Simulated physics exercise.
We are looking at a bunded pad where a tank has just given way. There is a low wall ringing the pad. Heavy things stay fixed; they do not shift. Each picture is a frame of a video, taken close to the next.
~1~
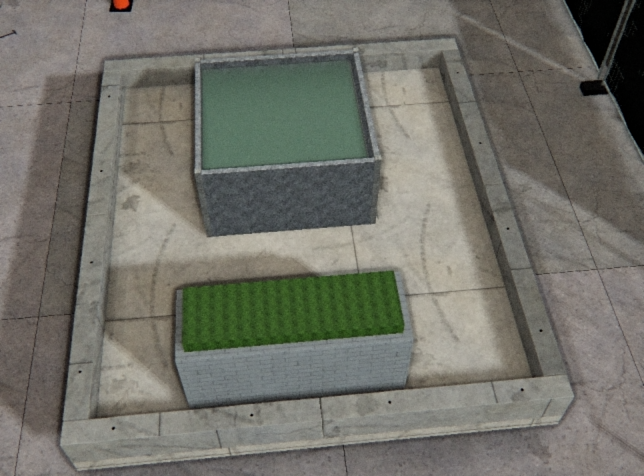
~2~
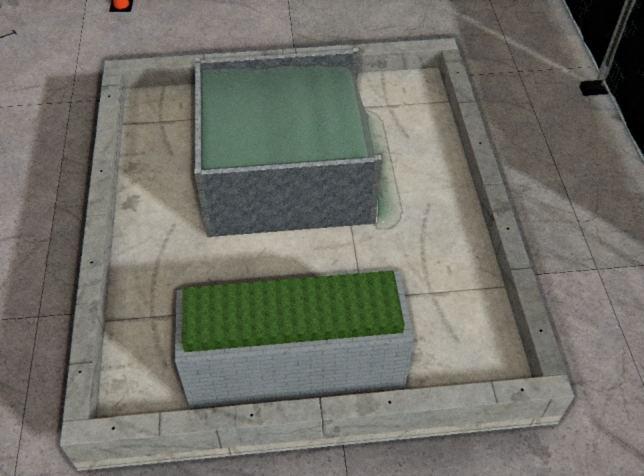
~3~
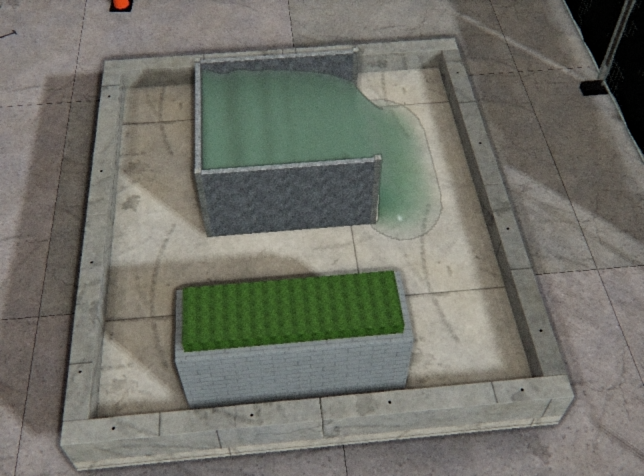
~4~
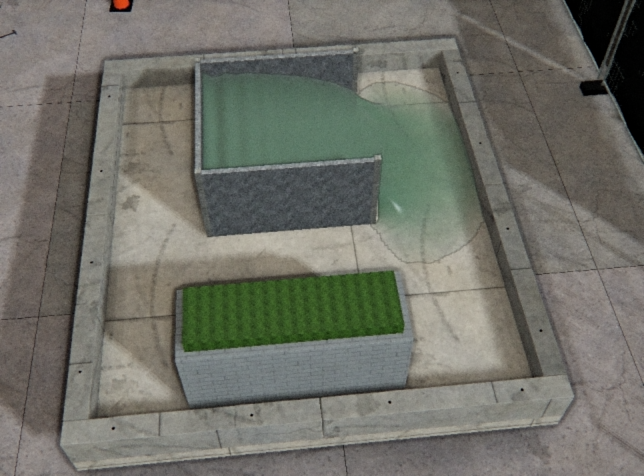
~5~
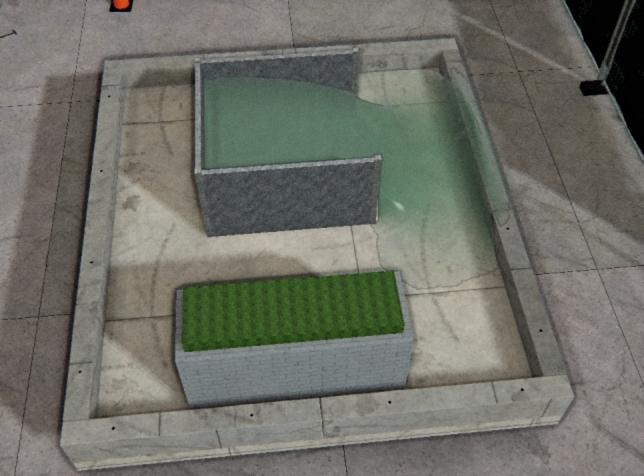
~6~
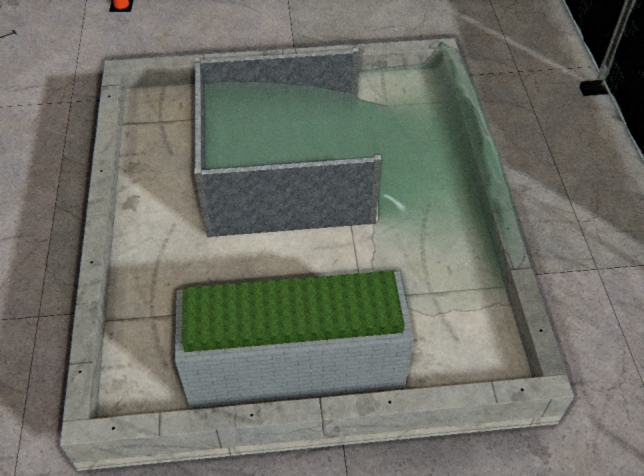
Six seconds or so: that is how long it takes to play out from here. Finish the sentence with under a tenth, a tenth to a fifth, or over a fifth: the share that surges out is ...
The share that surges out is over a fifth.
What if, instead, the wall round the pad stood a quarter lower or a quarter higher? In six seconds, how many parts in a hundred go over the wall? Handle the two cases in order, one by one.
40 % then 16 %.
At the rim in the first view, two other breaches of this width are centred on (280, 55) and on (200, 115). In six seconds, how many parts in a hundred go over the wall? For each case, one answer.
Case one roughly 32 percent; case two roughly 30 percent.
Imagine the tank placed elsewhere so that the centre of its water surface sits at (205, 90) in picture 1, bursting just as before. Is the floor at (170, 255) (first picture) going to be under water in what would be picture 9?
I'd say the spot ends up left untouched.
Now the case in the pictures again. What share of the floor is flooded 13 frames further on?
About 55 in a hundred.
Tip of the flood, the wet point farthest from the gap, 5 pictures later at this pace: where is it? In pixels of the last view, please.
The front tops out at about (521, 391).
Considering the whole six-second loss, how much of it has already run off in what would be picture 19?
By my reckoning, 95 %.
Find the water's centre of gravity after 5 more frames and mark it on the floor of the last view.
I'd put my finger on (353, 175).
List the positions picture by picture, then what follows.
In the first picture, still water in the water tank at (283, 113).
In the second picture, water pours out at (361, 143) and has run to (380, 226).
In the third picture, the front is at (422, 226), out from the gap at (361, 148).
In the fourth picture, water pours out at (361, 151) and has run to (453, 245).
In the fifth picture, the front is at (495, 263), out from the gap at (361, 152).
In the sixth picture, the front is at (506, 299), out from the gap at (361, 153).
A moment on, water covers 30 % of the floor; the low wall has let 6 % over.
Next, water covers 35 % of the floor; the low wall has let 14 % over.
Then, water covers 50 % of the floor; the low wall has let 27 % over.
Later, water covers 70 % of the floor; the low wall has let 29 % over.
In the end, water covers 80 % of the floor; the low wall has let 29 % over.
